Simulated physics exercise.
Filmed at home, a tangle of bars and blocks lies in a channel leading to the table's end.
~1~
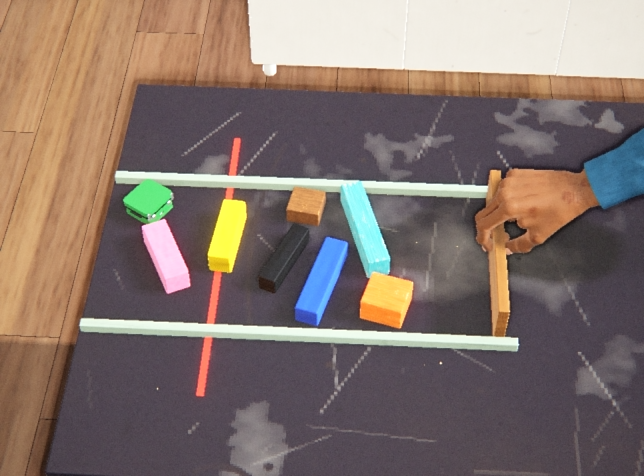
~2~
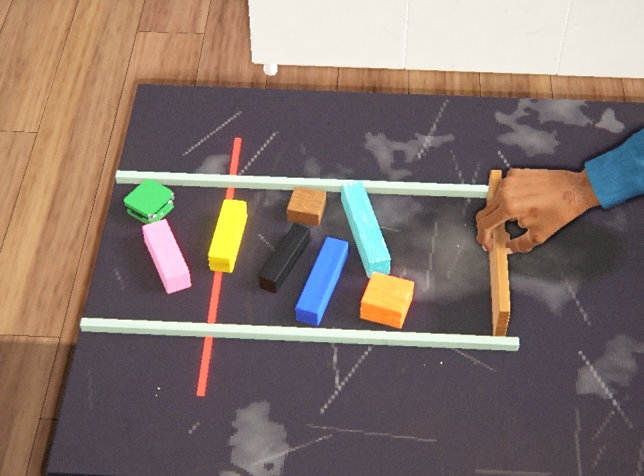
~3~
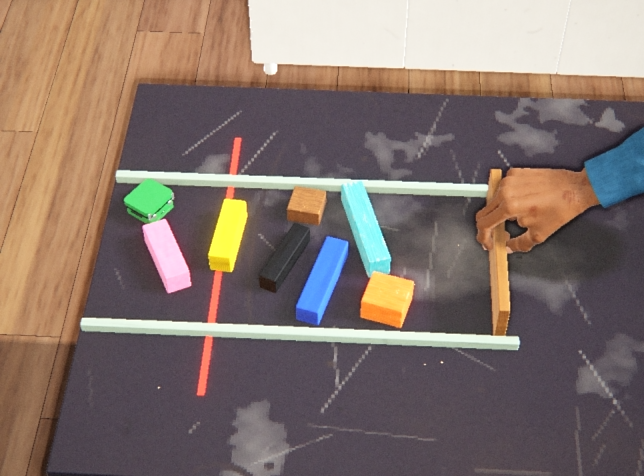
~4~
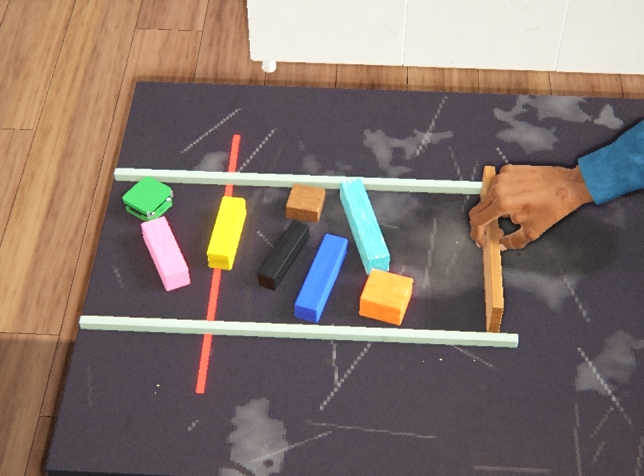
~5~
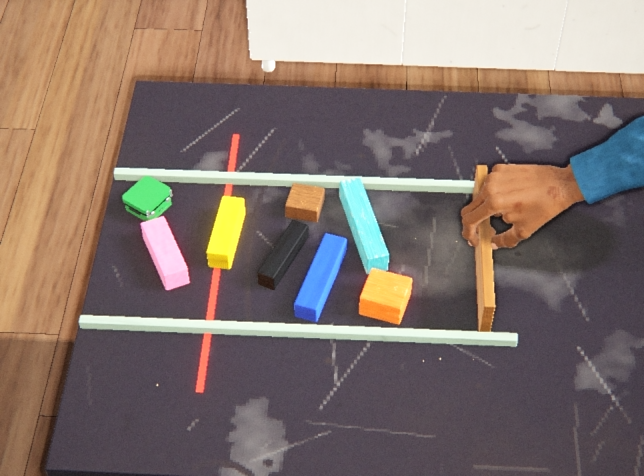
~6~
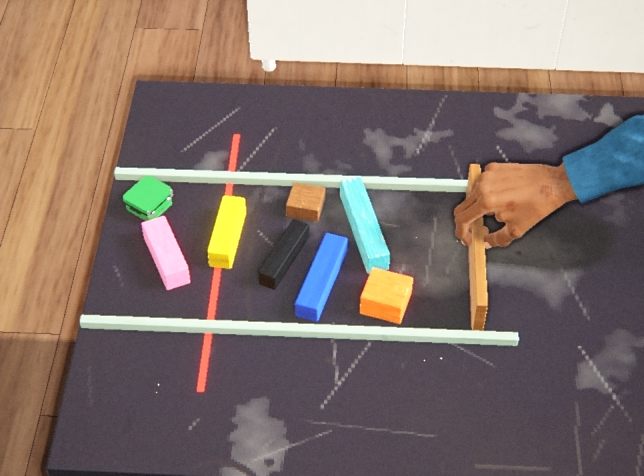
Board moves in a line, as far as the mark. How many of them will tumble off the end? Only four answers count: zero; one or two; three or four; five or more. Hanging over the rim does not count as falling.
My answer: Zero.
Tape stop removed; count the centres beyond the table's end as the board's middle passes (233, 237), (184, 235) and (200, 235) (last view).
0; 2; 0.
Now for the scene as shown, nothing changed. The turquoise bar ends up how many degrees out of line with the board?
It comes to around 0 degrees.
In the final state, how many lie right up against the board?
Result: 2 in all.
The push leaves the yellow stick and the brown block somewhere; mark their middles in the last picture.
You'll see the yellow stick at (151, 216), with the brown block at (190, 196).
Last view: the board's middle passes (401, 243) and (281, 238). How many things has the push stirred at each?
1 and 6.
Soon after, none off yet; green case at rest near (148, 200); pink bar at rest near (166, 253); yellow stick at rest near (227, 232).
After that, none off yet; green case at rest near (148, 200); pink bar at rest near (166, 253); yellow stick moving near (221, 230).
In the end, the number that fall off is zero.
